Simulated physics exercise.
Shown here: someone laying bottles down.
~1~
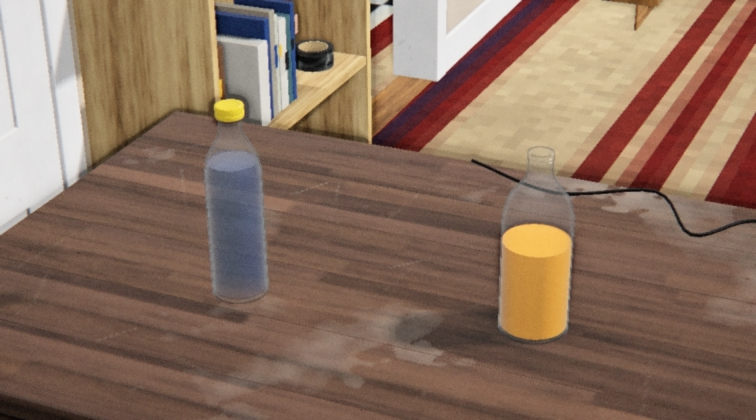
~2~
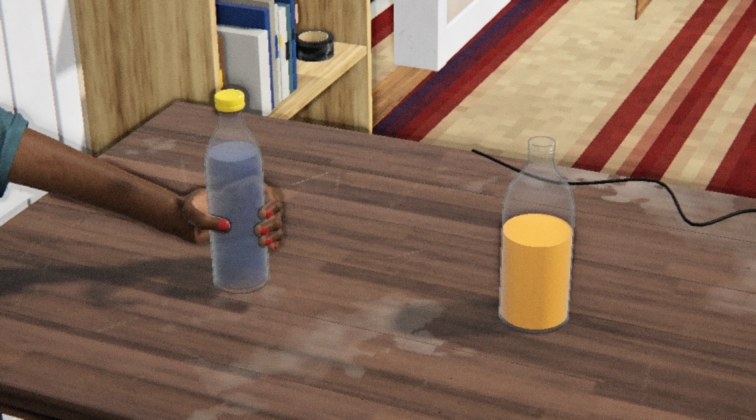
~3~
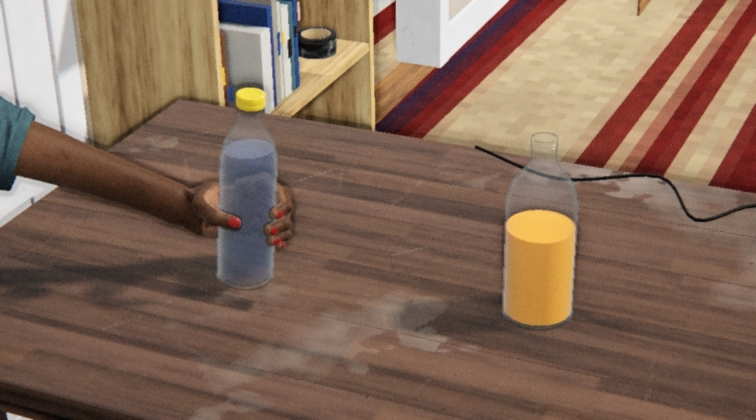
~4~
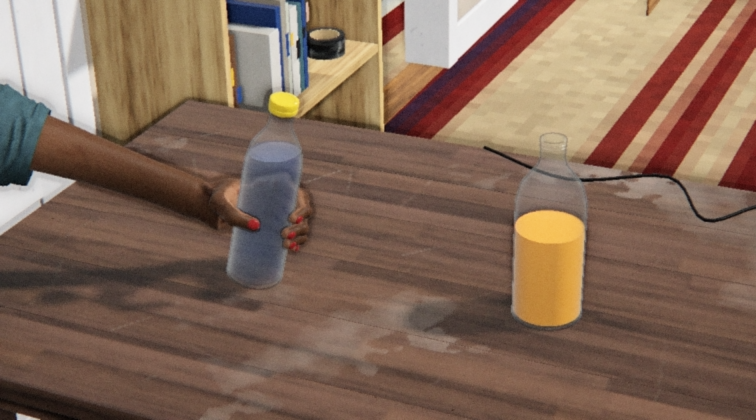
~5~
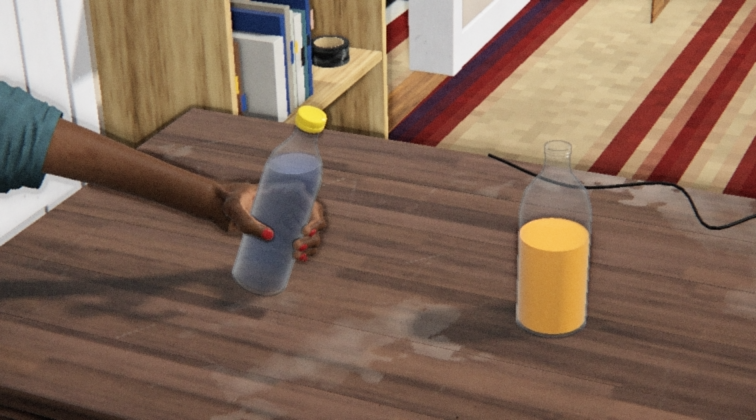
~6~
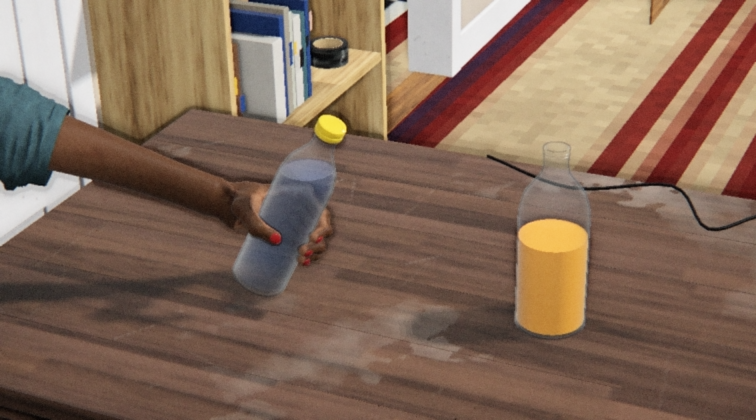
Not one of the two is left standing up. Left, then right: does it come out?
One by one: Left: The result will be no loss, right: The result will be some loss.
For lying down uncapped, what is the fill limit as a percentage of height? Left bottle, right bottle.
Roughly 24 percent, then 24 percent.
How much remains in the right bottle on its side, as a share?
50 in a hundred, give or take.
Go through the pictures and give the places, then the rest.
Both stand upright; left bottle (235, 199) about three quarters full, capped; right bottle (537, 239) about half full, open, in the first frame.
A hand takes the left bottle; left bottle about three quarters full, surface at (233, 151); right bottle about half full, surface at (538, 231), in the second frame.
The left bottle tips; left bottle (248, 187) about three quarters full; right bottle (541, 225) about half full, in the third frame.
The left bottle tips; left bottle about three quarters full, surface at (276, 152); right bottle about half full, surface at (550, 227), in the fourth frame.
The left bottle tips; left bottle (285, 199) about three quarters full; right bottle (555, 234) about half full, in the fifth frame.
The left bottle tips; left bottle (295, 203) tipped 25°, capped; right bottle about half full, surface at (553, 236), open, in the sixth frame.
Shortly, the left bottle is nearly down; left bottle, no leak.
Then, the left bottle lies flat; left bottle, no leak.
At the finish, both lie flat; left bottle, no leak; right bottle, it leaks.
